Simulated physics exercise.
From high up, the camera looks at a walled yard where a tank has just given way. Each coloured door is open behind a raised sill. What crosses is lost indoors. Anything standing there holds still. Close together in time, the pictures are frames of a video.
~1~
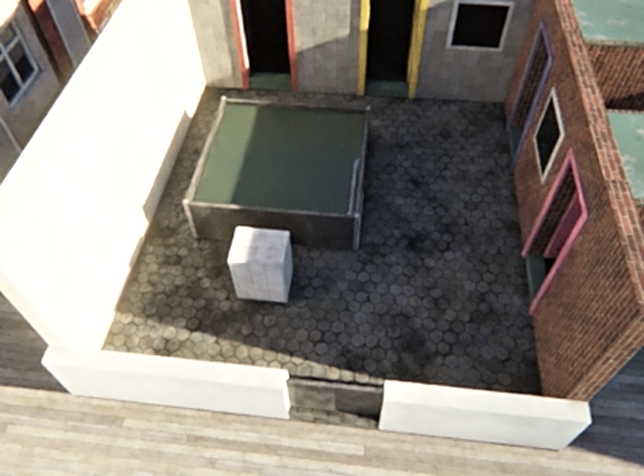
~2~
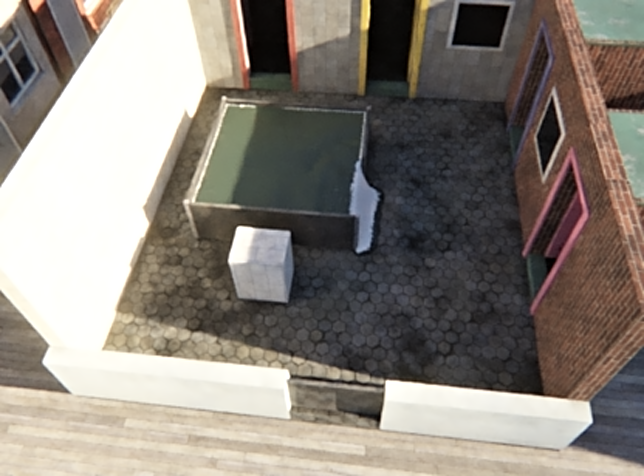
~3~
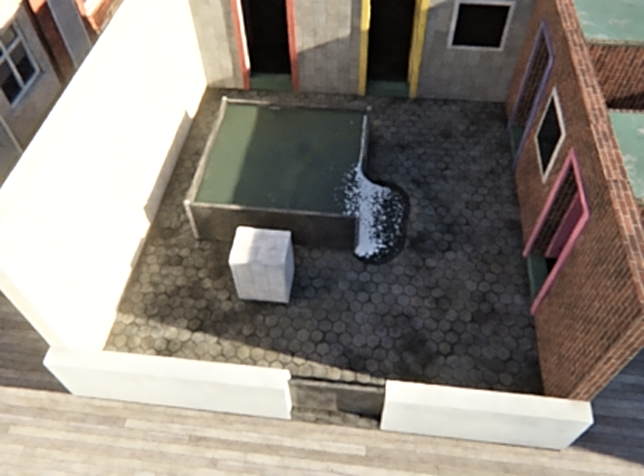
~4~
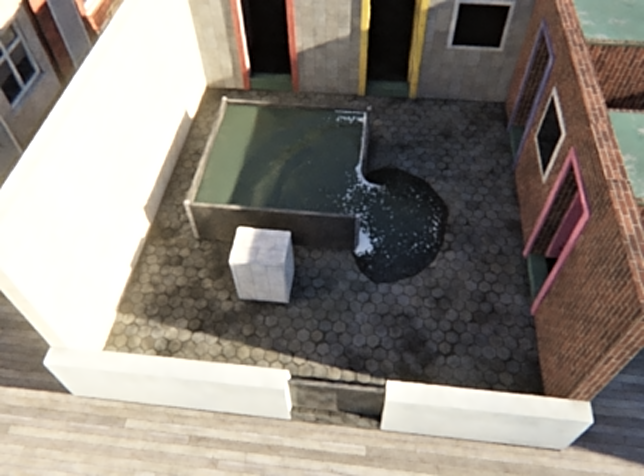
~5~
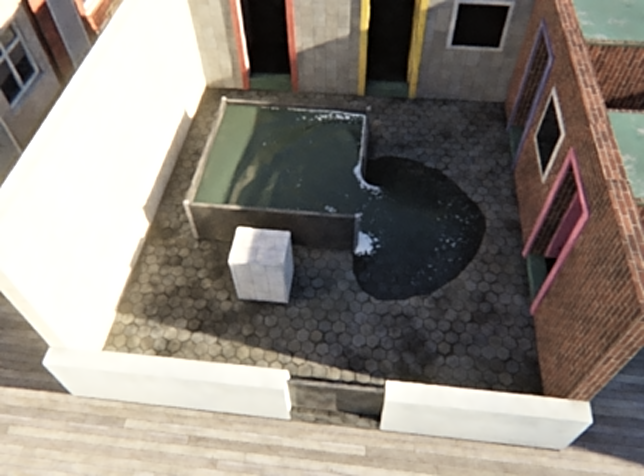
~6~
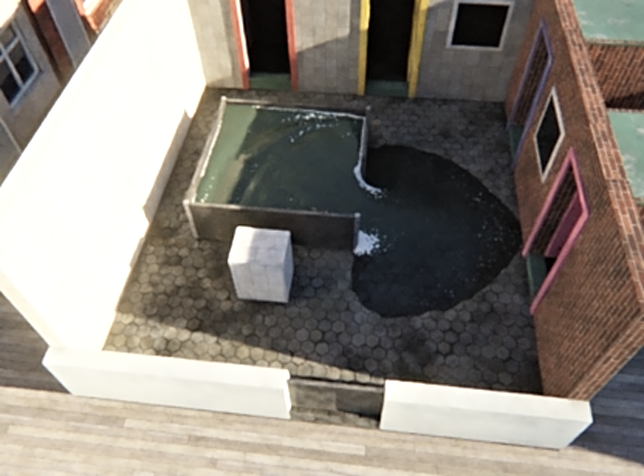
To begin with, still green water fills a rectangular tank in a walled yard, beside a pale block. Then water bursts from the tank's right side, foaming white at the gap, and spreads across the paving as a widening dark pool that reaches close to the brick wall with the pink-framed door.
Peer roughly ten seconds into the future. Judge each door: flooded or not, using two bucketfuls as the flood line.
Result: The yellow door never tops two buckets; the red door never tops two buckets; the pink door tops two buckets; the blue door never tops two buckets.
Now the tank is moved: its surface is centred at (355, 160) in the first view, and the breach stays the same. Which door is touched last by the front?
It's the red door.
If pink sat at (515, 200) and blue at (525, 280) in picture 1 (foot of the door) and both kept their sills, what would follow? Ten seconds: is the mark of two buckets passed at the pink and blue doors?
My reading: The pink door exceeds the limit, the blue door exceeds the limit.
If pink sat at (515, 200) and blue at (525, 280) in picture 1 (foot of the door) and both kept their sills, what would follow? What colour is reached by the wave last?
The one in red comes last.
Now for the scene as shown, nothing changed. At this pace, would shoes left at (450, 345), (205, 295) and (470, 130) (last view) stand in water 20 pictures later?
Result, in the order given: Wetted / not wetted / wetted.
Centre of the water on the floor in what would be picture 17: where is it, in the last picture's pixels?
Close to (341, 206), I reckon.
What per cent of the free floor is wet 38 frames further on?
Roughly 95 per cent.
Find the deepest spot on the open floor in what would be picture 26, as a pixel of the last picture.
Deepest point: About (536, 419).
A moment on, water covers 30 % of the floor; the yellow door not reached, the red door not reached, the pink door under two buckets in, the blue door wet at the sill, nothing in.
Next, water covers 35 % of the floor; the yellow door not reached, the red door not reached, the pink door far over two buckets in, the blue door wet at the sill, nothing in.
Then, water covers 50 % of the floor; the yellow door wet at the sill, nothing in, the red door not reached, the pink door far over two buckets in, the blue door wet at the sill, nothing in.
Later, water covers 95 % of the floor; the yellow door wet at the sill, nothing in, the red door wet at the sill, nothing in, the pink door far over two buckets in, the blue door wet at the sill, nothing in.
In the end, water covers 95 % of the floor; the yellow door wet at the sill, nothing in, the red door wet at the sill, nothing in, the pink door far over two buckets in, the blue door wet at the sill, nothing in.
